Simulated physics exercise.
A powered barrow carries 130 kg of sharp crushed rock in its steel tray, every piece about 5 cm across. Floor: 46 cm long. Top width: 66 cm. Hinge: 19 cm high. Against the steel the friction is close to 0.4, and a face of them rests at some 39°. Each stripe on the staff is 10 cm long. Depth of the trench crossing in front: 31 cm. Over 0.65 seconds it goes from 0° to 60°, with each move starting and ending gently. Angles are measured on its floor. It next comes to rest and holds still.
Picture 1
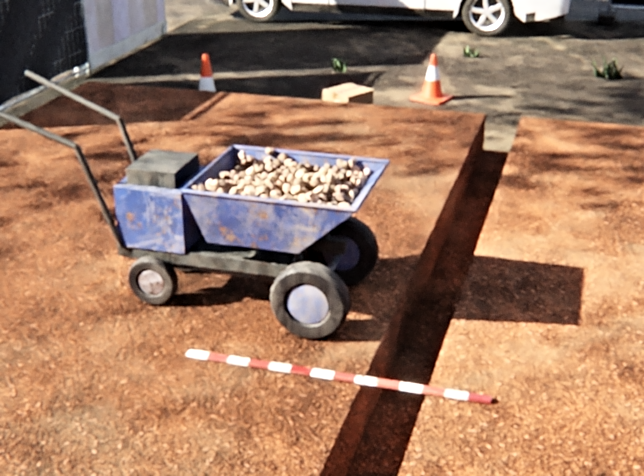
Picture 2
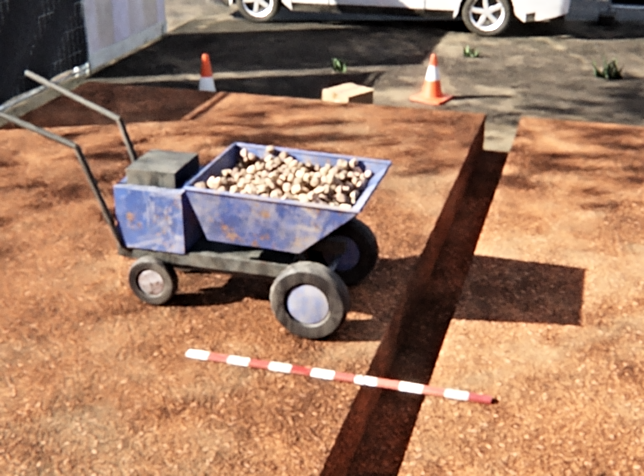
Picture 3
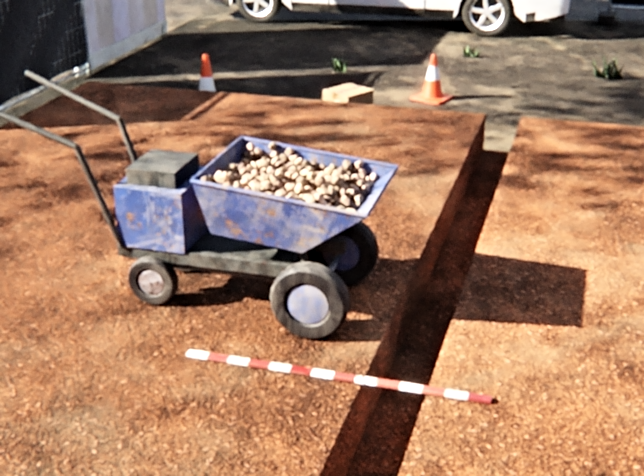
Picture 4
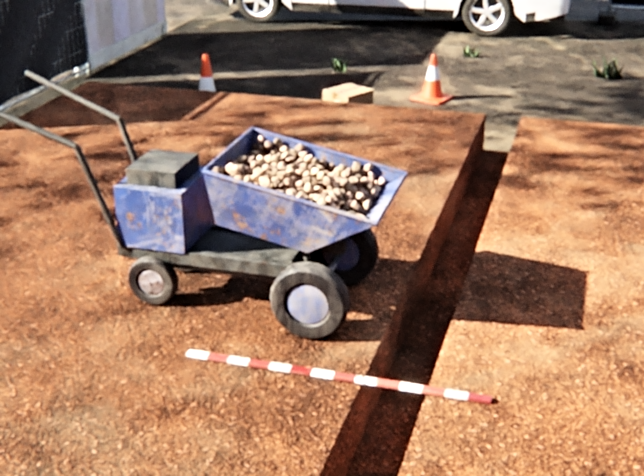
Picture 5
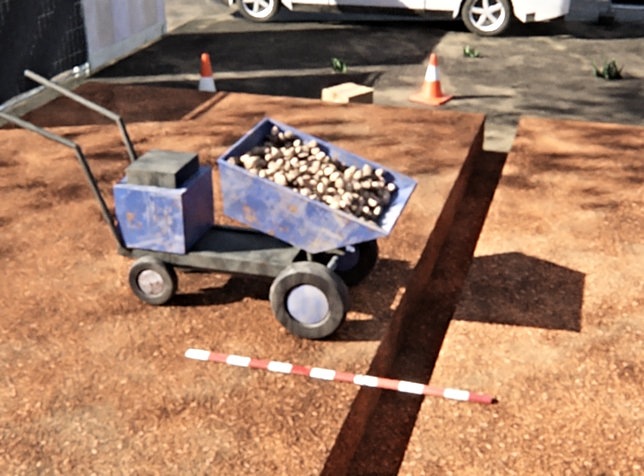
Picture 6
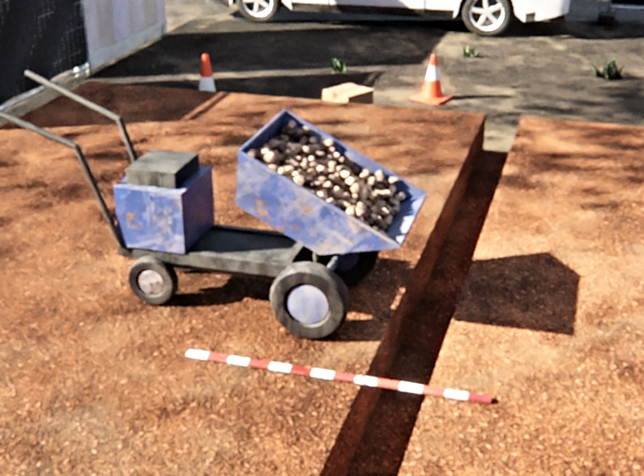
On a patch of reddish-brown ground beside a narrow trench, a blue wheeled barrow stayed parked while its tray of pale stones tilted steadily, the back rising and the front lip dipping toward the right.
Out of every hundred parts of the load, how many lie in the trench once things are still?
Around 30 out of 100.
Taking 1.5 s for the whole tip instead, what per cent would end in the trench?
40 per cent.
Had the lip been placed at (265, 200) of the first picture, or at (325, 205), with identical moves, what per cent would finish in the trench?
I'd expect some 55 per cent, then some 55.
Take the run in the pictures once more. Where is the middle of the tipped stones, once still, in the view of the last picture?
Somewhere around (474, 326) in the last picture.
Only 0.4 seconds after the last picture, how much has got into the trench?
5 per cent, give or take.
Then, 0.2 s after the last picture the floor is at 51°, 100 % in the tray; the foremost stones are at (417, 252).
Then, 0.4 s after the last picture the floor is at 60°, 89 % in the tray, 3 % in the trench, 8 % past the trench; the foremost stones are at (479, 313).
Then, 0.8 s after the last picture the floor is at 60°, 42 % in the tray, 5 % in the trench, 54 % past the trench; the foremost stones are at (585, 361).
Then, 2.8 s after the last picture the floor is at 60°, 16 % in the tray, 30 % in the trench, 54 % past the trench; the foremost stones are past the picture's edge.
